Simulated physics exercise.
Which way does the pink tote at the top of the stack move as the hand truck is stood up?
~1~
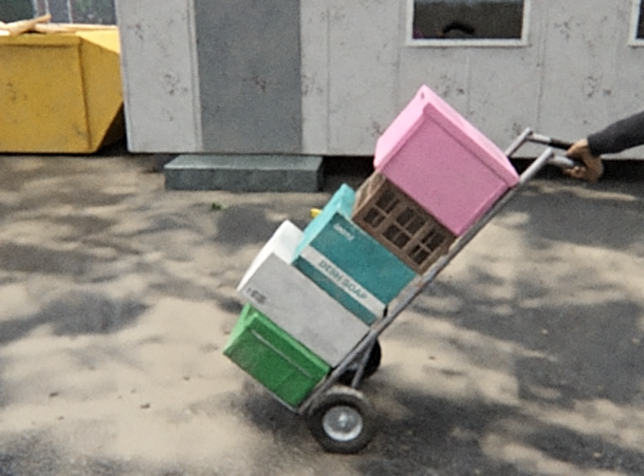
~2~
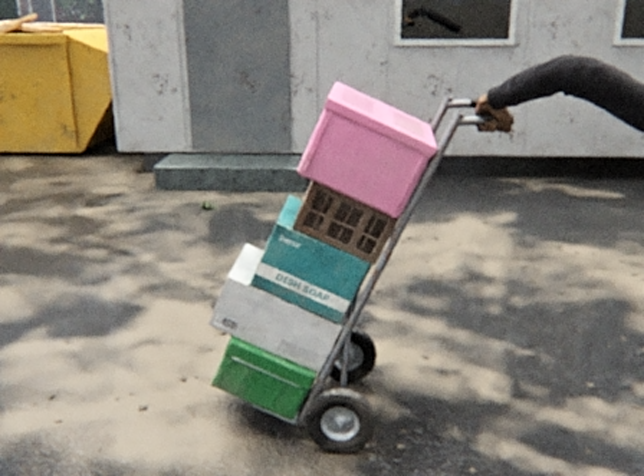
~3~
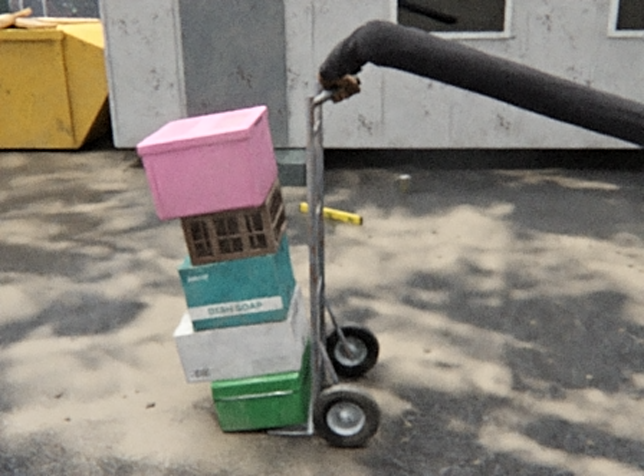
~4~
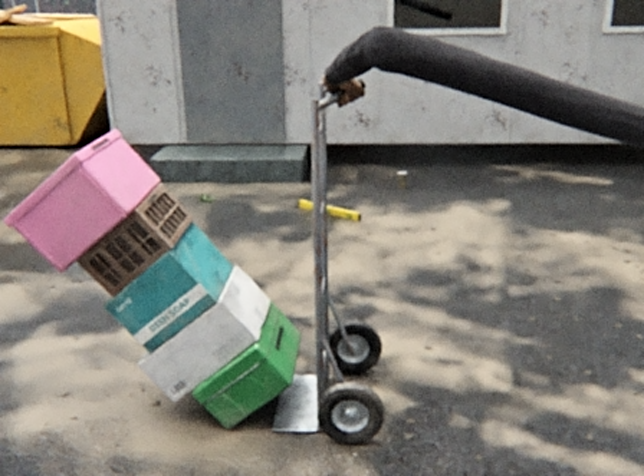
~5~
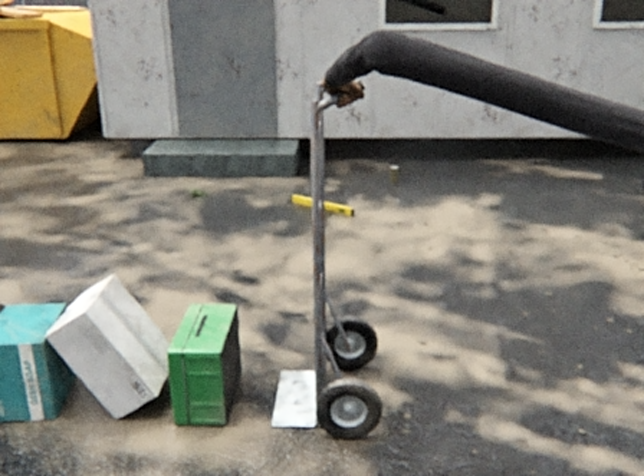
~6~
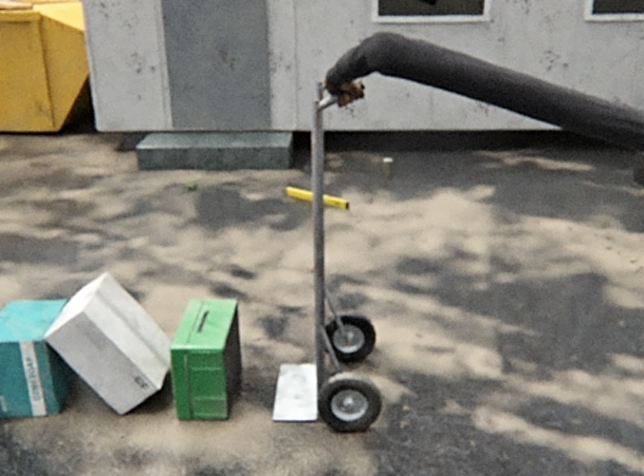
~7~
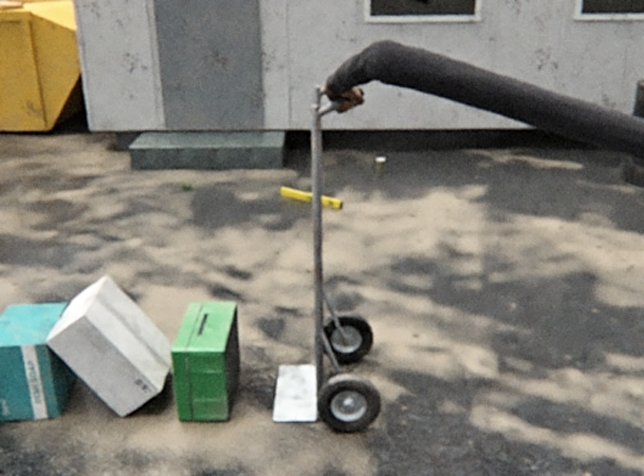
The pink tote moves to the left, going over with the toppling stack until it is out of view.
